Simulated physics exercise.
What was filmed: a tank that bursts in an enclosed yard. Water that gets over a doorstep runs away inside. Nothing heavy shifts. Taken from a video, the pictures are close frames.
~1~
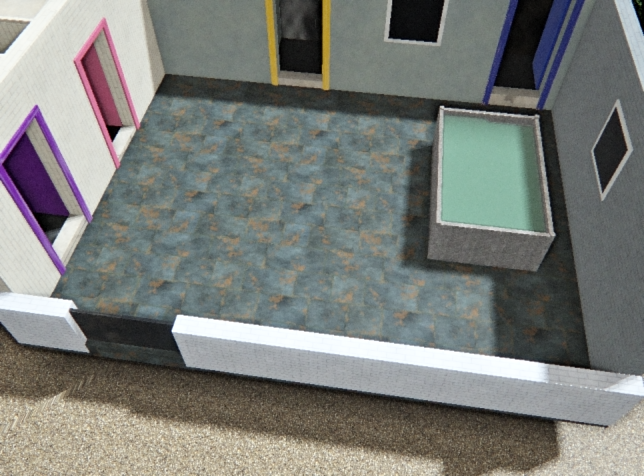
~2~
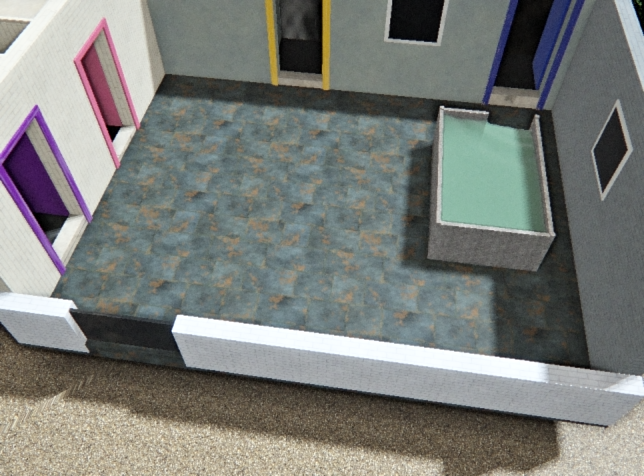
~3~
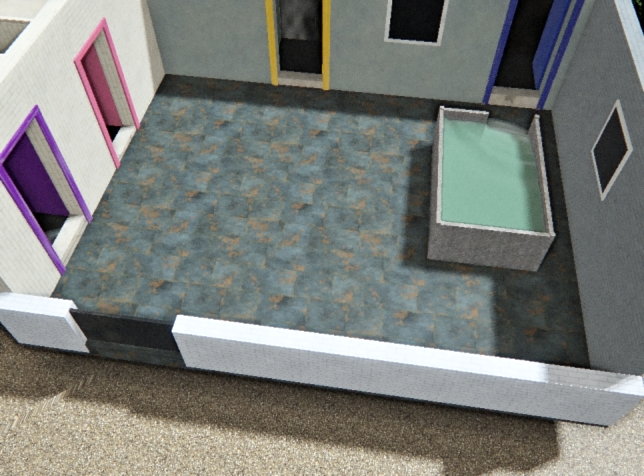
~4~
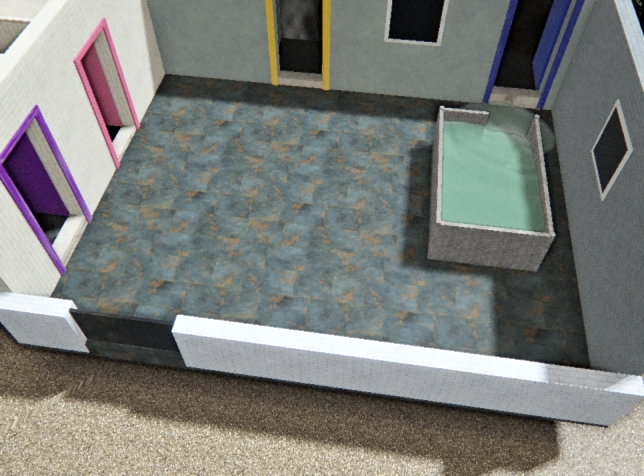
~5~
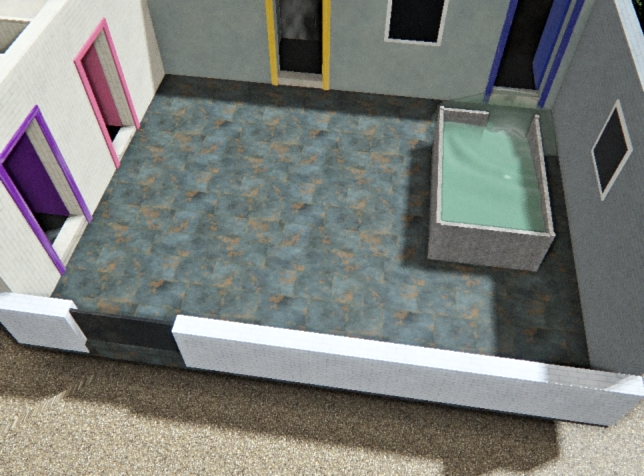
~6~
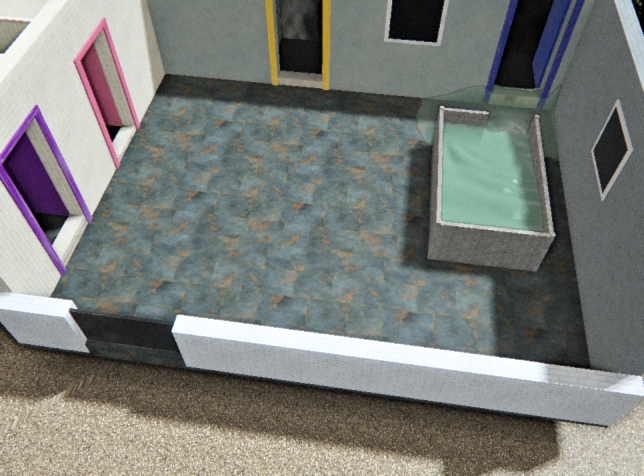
The clip shows an open tank of green water standing still in a walled yard with coloured doorways. A gap appears in its far side, and water pours out and spreads over the floor behind it.
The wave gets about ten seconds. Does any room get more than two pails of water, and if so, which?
Yellow door: At most two buckets, purple door: At most two buckets, blue door: Over two buckets, pink door: At most two buckets.
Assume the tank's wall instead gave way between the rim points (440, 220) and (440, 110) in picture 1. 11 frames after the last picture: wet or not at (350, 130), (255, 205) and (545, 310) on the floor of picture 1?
Taking the spots in turn: Swamped, swamped and untouched.
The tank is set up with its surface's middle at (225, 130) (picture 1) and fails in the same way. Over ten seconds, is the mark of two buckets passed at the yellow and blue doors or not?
My reading: The yellow door overshoots it; the blue door falls short.
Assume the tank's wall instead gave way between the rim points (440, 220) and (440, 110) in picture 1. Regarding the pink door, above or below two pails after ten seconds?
I'd say the pink door crosses the line.
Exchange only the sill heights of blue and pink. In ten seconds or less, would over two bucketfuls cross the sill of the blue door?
As far as I can tell, the blue one overshoots.
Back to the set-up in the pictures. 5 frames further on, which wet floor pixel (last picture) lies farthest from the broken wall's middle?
Somewhere around (342, 95).
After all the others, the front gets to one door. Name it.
That is the door marked purple.
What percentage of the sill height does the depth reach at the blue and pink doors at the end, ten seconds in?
In order: Roughly 50 % and 60 %.
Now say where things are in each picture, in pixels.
The first frame shows the open tank at (490, 170) is whole and still.
In the second frame, the front is at a hidden place, out from the gap on the open tank's far side.
In the third frame, the front is at a hidden place, out from the gap on the open tank's far side.
In the fourth frame, water pours out on the open tank's far side and has run to (518, 108).
In the fifth frame, water pours out on the open tank's far side and has run to (550, 111).
In the sixth frame, the front is at (426, 99), out from the gap on the open tank's far side.
A moment on, water covers 10 % of the floor; the yellow door not reached, the purple door not reached, the blue door over two buckets in, the pink door not reached.
Next, water covers 20 % of the floor; the yellow door wet at the sill, nothing in, the purple door not reached, the blue door far over two buckets in, the pink door not reached.
Then, water covers 50 % of the floor; the yellow door wet at the sill, nothing in, the purple door not reached, the blue door far over two buckets in, the pink door not reached.
Later, water covers 80 % of the floor; the yellow door wet at the sill, nothing in, the purple door wet at the sill, nothing in, the blue door far over two buckets in, the pink door under two buckets in.
In the end, water covers 95 % of the floor; the yellow door wet at the sill, nothing in, the purple door wet at the sill, nothing in, the blue door far over two buckets in, the pink door under two buckets in.
